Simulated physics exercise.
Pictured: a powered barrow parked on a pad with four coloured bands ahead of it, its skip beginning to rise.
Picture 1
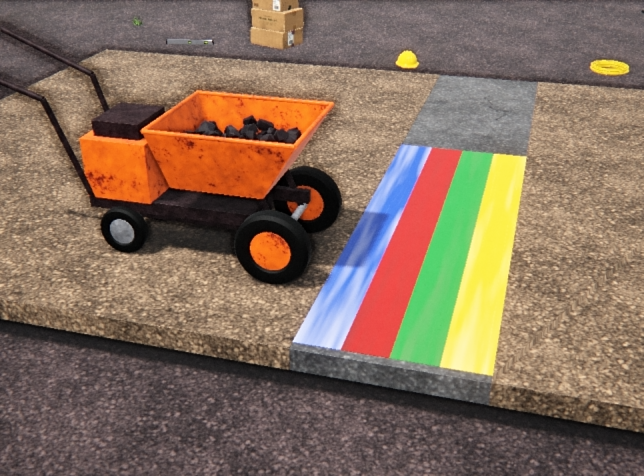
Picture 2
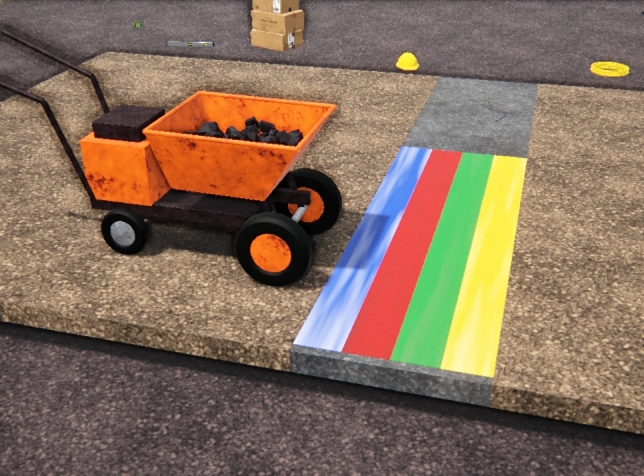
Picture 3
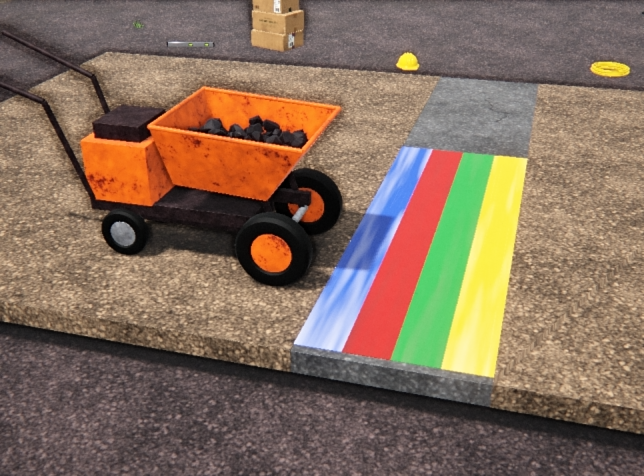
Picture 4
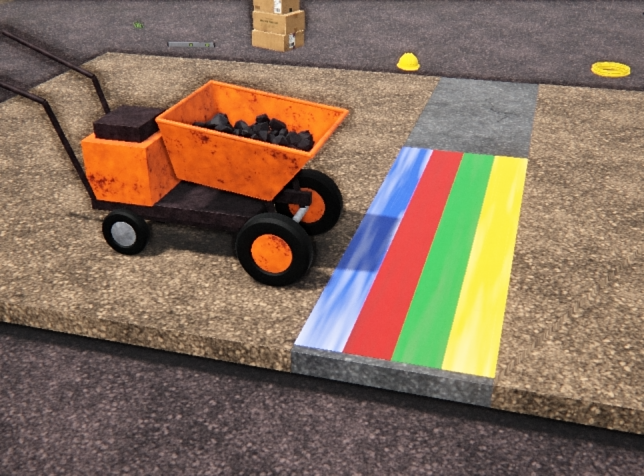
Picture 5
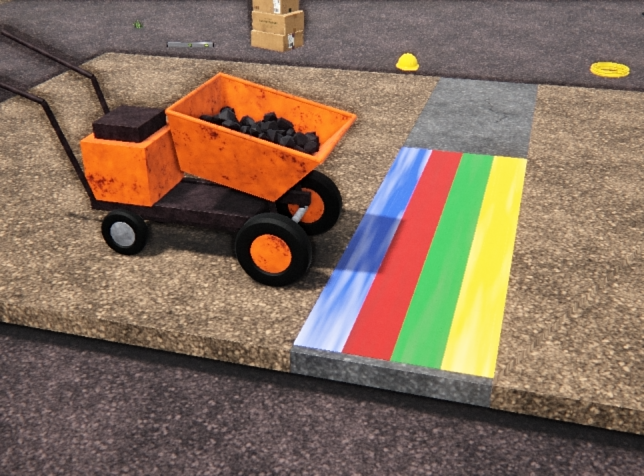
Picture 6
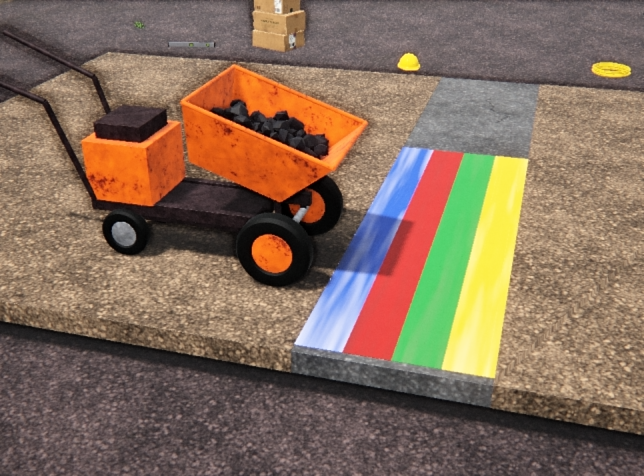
The clip shows an orange barrow carrying dark lumps, parked on a pad left of blue, red, green and yellow bands. Its skip starts nearly level, then gradually tilts toward the bands, its rear rising while the wheels stay still.
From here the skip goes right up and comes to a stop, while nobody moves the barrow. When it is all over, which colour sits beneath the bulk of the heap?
The bulk sits over the green colour.
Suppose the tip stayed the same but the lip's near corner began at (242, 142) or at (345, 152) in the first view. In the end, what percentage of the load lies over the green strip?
About 10 percent at the first place and about 20 percent at the second.
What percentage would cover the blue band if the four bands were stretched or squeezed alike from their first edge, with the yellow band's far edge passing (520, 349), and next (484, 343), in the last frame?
0 and 0 in a hundred.
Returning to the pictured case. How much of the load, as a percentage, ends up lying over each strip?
Blue strip = 0 %; red strip = 25 %; green strip = 40 %; yellow strip = 15 %.
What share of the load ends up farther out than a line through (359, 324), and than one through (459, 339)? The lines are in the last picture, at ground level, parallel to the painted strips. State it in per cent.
Estimate: 80 % and 10 %, respectively.
Soon after the last picture, skip tipped steeply; all in the skip.
A little later, skip tipped right over; nearly all in the skip; a small part over the red strip; a stray few over the green strip.
Later still, skip tipped right over; about a quarter in the skip; about a quarter over the red strip; about a third over the green strip; a small part over the yellow strip; a stray few off the paint.
At rest, skip tipped right over; about a quarter in the skip; none over the blue strip; about a quarter over the red strip; about a third over the green strip; a small part over the yellow strip; a small part off the paint.
